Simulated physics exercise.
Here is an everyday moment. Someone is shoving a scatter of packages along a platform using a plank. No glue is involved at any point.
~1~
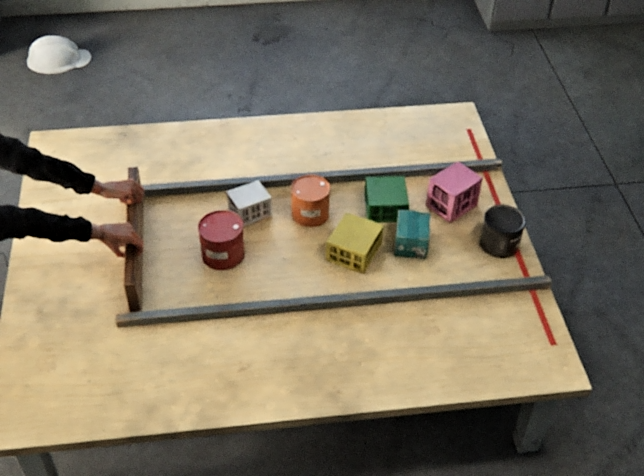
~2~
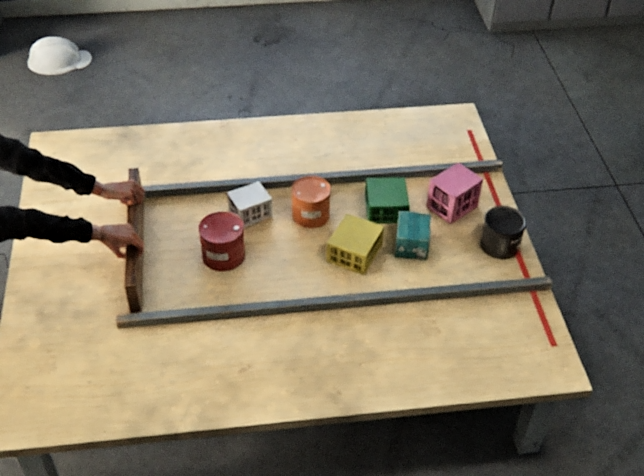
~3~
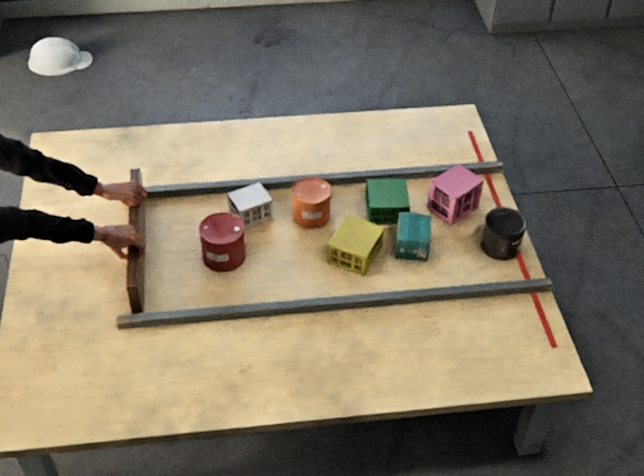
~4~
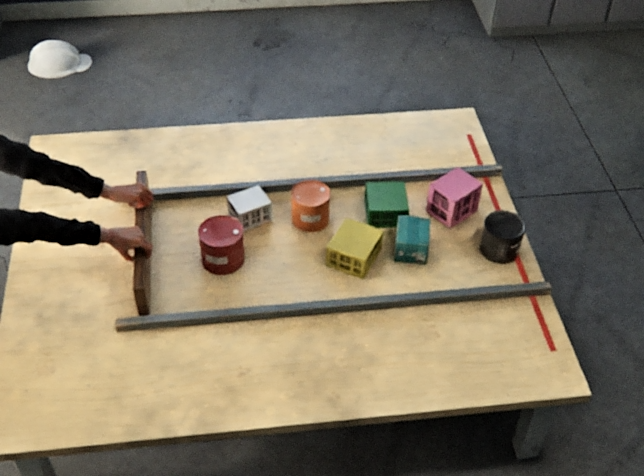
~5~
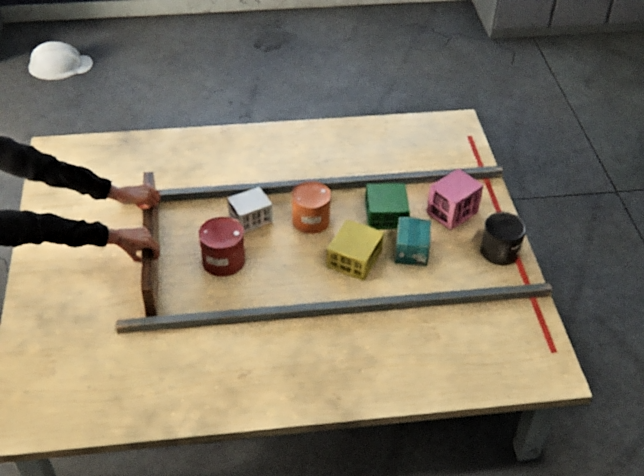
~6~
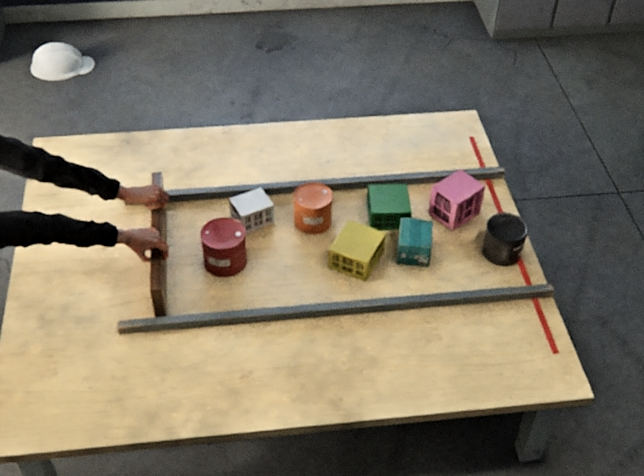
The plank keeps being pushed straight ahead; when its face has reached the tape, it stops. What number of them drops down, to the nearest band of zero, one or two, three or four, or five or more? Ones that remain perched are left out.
Nearest band: Five or more.
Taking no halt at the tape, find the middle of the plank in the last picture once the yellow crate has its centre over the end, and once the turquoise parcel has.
Points: About (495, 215) and about (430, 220).
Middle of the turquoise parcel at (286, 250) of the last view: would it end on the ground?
Observed: The turquoise parcel does not remain.
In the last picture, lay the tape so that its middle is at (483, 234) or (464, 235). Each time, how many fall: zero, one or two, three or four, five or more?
Taking the places in turn, I'd pick more than four and then three or four.
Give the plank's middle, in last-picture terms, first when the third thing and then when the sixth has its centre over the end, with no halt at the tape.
At (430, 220) for the third, at (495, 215) for the sixth.
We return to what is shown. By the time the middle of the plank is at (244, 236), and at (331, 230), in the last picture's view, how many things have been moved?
It comes to 2 for the first spot, 7 for the other.
A little later, none off yet; black pail at rest near (505, 240); pink crate at rest near (456, 200); turquoise parcel at rest near (415, 242).
Next, none off yet; black pail at rest near (505, 240); pink crate shifted about its own width near (492, 198); turquoise parcel shifted about its own width near (466, 245).
Later still, two off so far; black pail fallen near (554, 329); pink crate fallen near (535, 292); turquoise parcel tilted a little near (552, 252).
When it is over, the number that fall off is five or more; down, red canister, white crate, orange canister, yellow crate, green crate, turquoise parcel, pink crate and black pail.
